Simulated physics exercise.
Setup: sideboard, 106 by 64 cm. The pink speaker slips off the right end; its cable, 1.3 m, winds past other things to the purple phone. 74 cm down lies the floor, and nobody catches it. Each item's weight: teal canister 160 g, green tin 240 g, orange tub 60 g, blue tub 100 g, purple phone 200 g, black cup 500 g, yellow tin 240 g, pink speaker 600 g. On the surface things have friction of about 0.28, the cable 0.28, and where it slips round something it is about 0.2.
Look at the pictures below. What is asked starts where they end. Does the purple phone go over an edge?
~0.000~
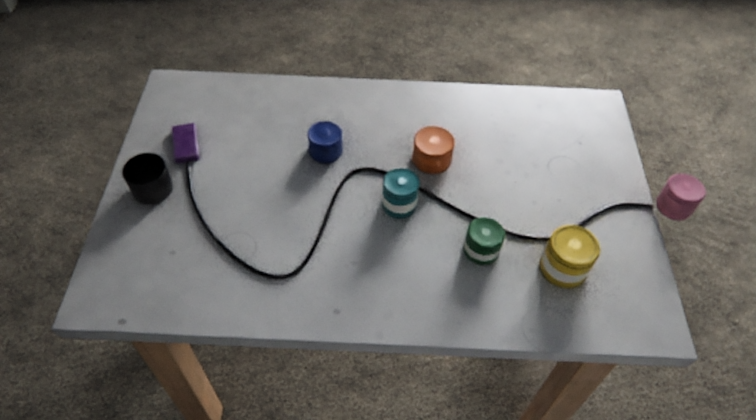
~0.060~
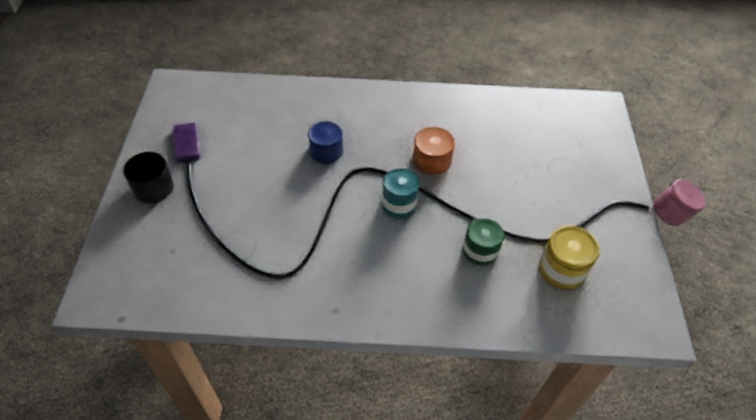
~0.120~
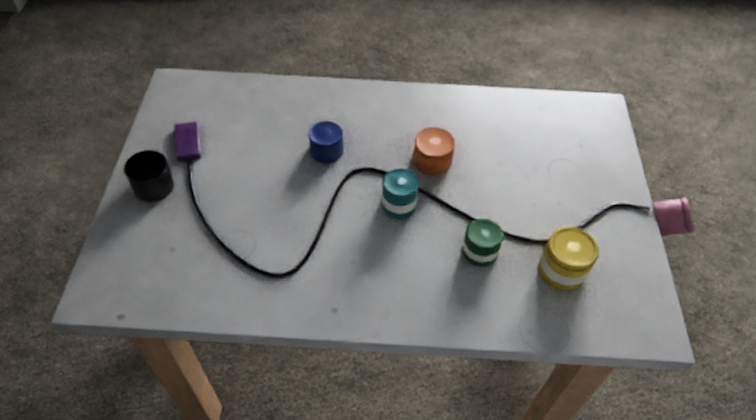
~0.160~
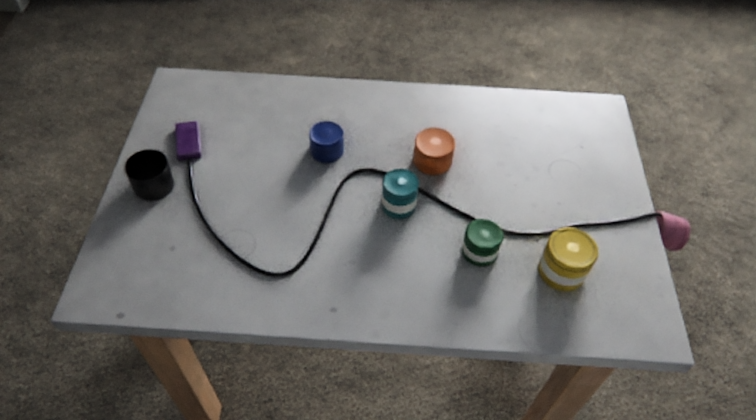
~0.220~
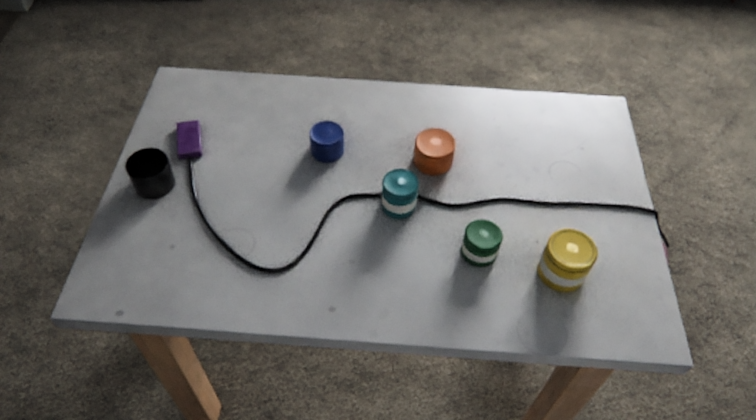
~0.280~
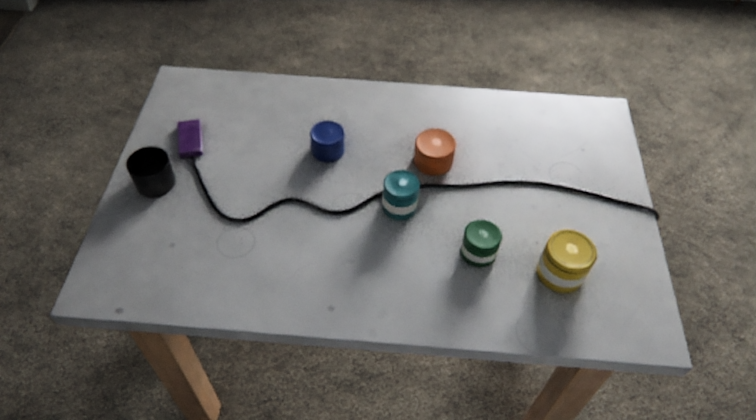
Down.
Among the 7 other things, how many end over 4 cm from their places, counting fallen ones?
Count recorded: 4.
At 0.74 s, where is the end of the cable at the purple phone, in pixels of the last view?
Approximate position: (575, 183).
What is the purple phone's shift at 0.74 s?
Purple phone 80 cm.
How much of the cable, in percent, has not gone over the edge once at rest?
About 0 %.
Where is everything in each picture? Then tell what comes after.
In the first frame, shows, purple phone (185, 140); cable runs through (593, 216) (356, 170) (297, 271) (198, 211).
In the second frame, shows, pink speaker (686, 193); cable runs through (592, 217) (356, 170) (198, 210).
In the third frame, shows, pink speaker (673, 217); cable runs through (592, 218) (356, 170) (199, 209).
In the fourth frame, shows, pink speaker (666, 231); cable runs through (604, 223) (358, 171) (199, 208).
In the fifth frame, shows, pink speaker (650, 258); cable runs through (648, 210) (199, 207).
In the sixth frame, shows, purple phone (189, 136); cable runs through (578, 190) (450, 186) (327, 211) (212, 202).
After 0.5 s, the cable's tail end at (382, 182); purple phone 36 cm off its start, blue tub 6 cm off its start, orange tub 5 cm off its start.
After 0.7 s, the cable's tail end at (575, 183); purple phone 83 cm off its start, blue tub 8 cm off its start, teal canister 8 cm off its start.
After 1.0 s, the cable has left the top; purple phone over the edge, teal canister 8 cm off its start at (426, 214), blue tub 8 cm off its start at (344, 105).
After 1.2 s, the cable has left the top; purple phone over the edge, teal canister 8 cm off its start, blue tub 8 cm off its start.
After 2.4 s, the cable has left the top; purple phone over the edge, teal canister 8 cm off its start at (426, 214), blue tub 8 cm off its start at (344, 105), orange tub 6 cm off its start at (448, 122).
